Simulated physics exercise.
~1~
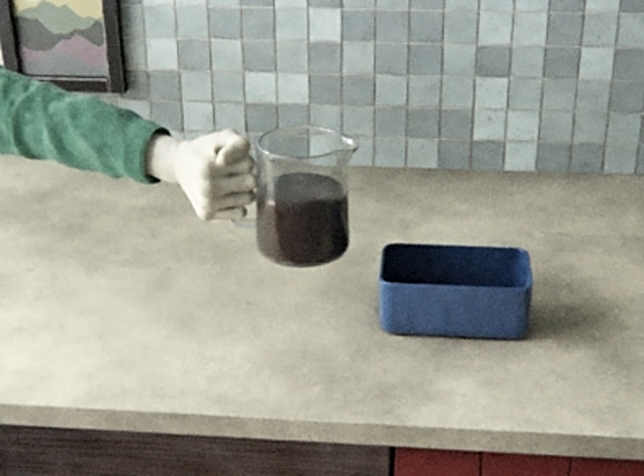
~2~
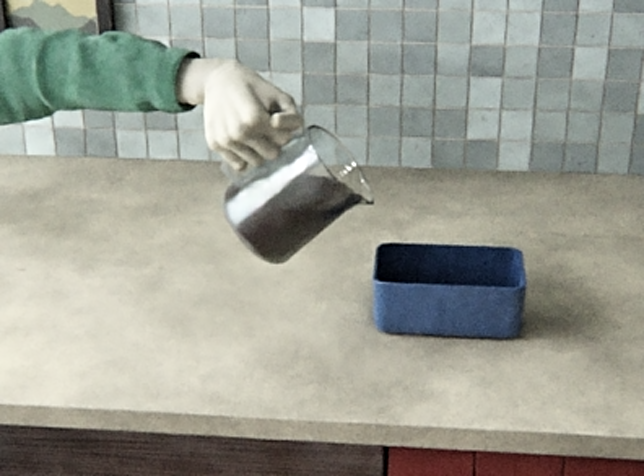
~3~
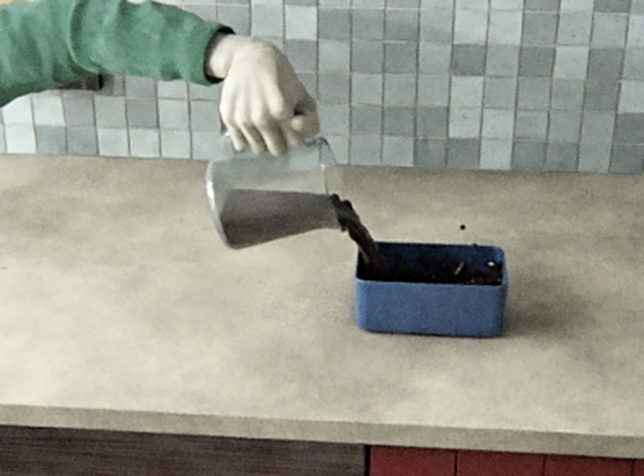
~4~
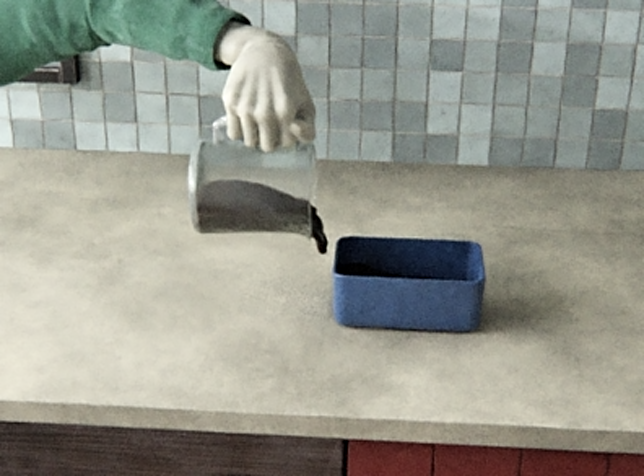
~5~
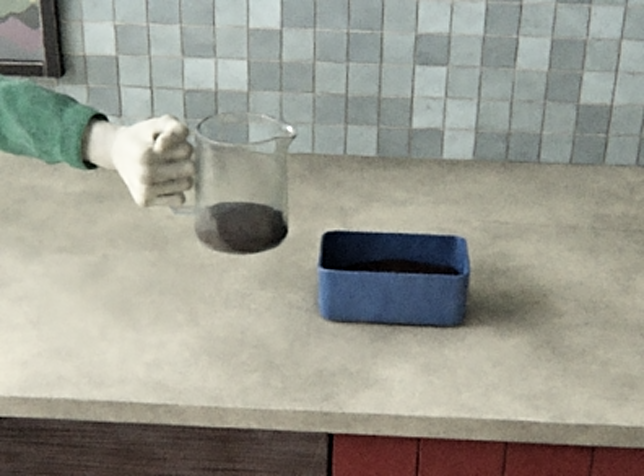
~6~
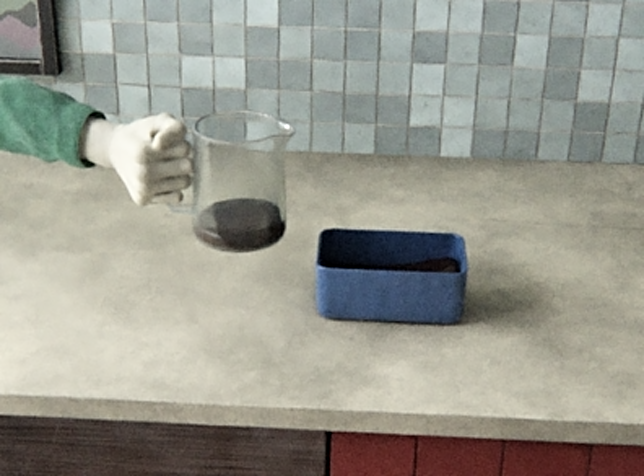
The clip opens on a hand in a green sleeve holding a clear glass jug of dark coffee upright, to the left of an empty blue oblong tub on a pale counter. The hand tips the jug to the right, and a dark stream runs from its spout into the tub, with a few drops jumping above the rim. The jug eases back, then tilts again until it lies nearly on its side, while the view drifts slightly right. Finally the hand levels the jug and holds it upright, with some coffee left inside and dark coffee in the tub.
